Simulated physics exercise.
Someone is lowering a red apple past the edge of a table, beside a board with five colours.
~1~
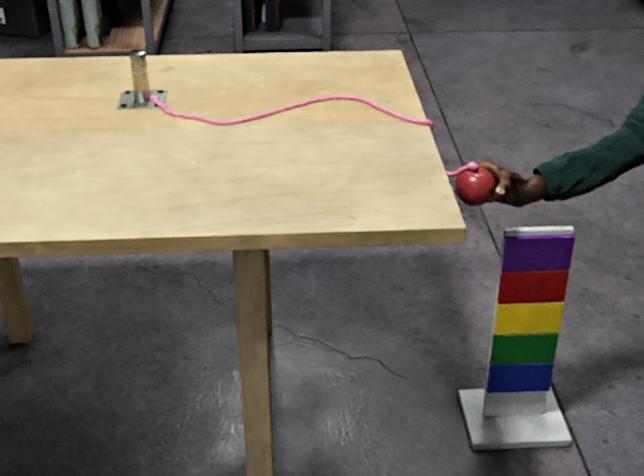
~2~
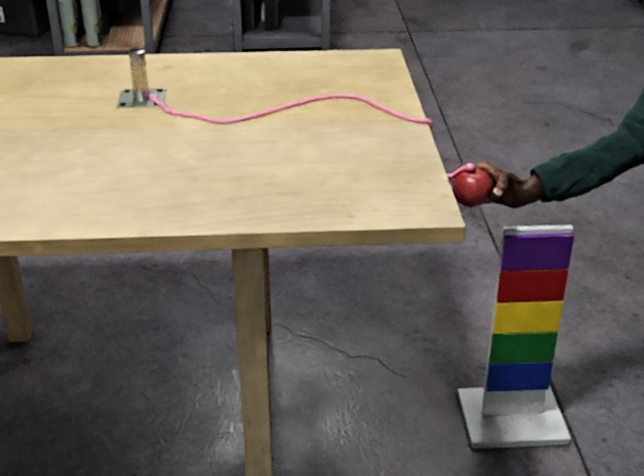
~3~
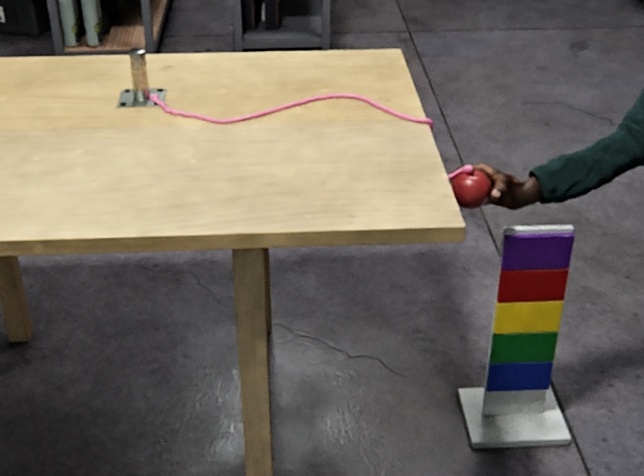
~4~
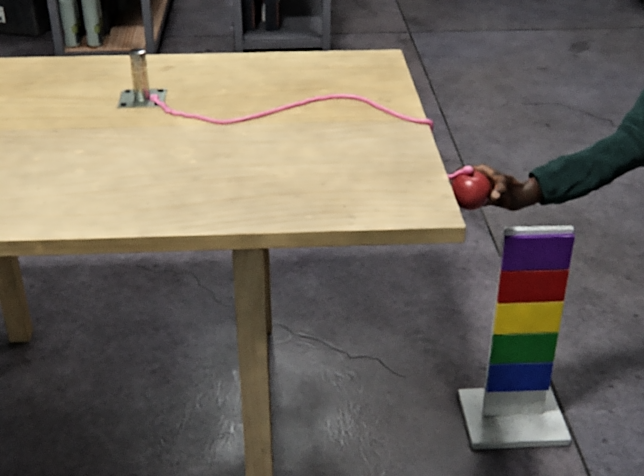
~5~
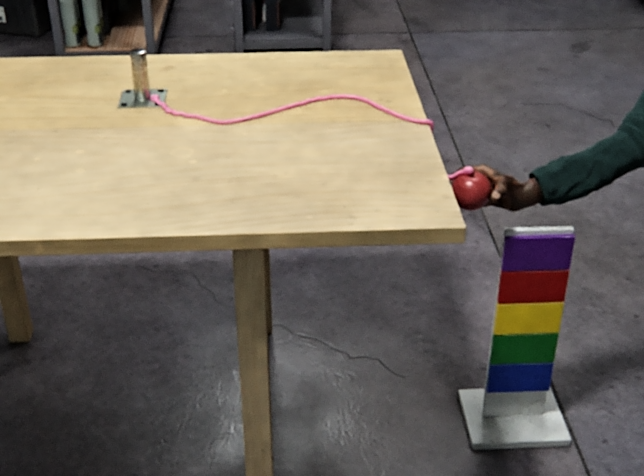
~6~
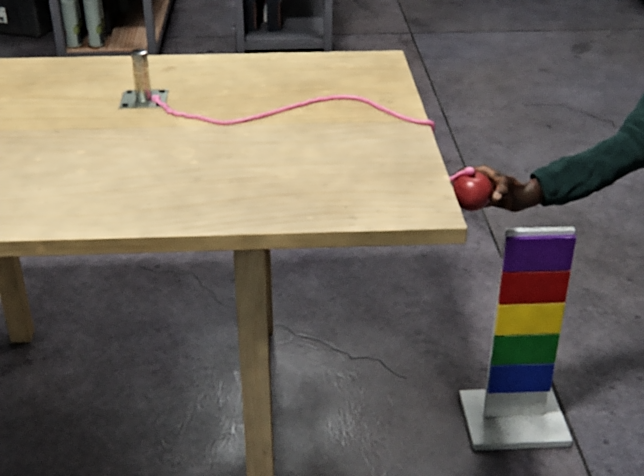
At first, a hand in a dark green sleeve holds a red ball-like object by the right edge of a wooden table, above a board with five coloured bands. The hand shifts very slightly left, then stays nearly still, while the pink cord across the tabletop barely changes.
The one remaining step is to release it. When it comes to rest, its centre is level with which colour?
The red one.
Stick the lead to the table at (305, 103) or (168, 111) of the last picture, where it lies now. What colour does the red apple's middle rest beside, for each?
Try by try: Purple; red.
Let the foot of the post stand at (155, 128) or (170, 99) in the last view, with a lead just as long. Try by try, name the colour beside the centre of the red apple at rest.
Case by case: Yellow, then yellow.
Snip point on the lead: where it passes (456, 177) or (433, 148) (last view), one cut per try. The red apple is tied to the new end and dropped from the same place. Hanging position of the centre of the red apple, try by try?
It would be at (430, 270) in the first case and at (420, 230) in the second.
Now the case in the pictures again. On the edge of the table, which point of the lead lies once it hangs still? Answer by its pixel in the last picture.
Answer: The point at (370, 103).
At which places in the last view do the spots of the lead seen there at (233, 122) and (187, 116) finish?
Roughly at (269, 107), and the other roughly at (220, 103).
A little later, apple near (455, 289); level with red.
Next, apple near (386, 262); level with red.
Later still, apple near (427, 283); level with red.
When it is over, apple near (426, 282); level with red. The lead holds its middle at red.
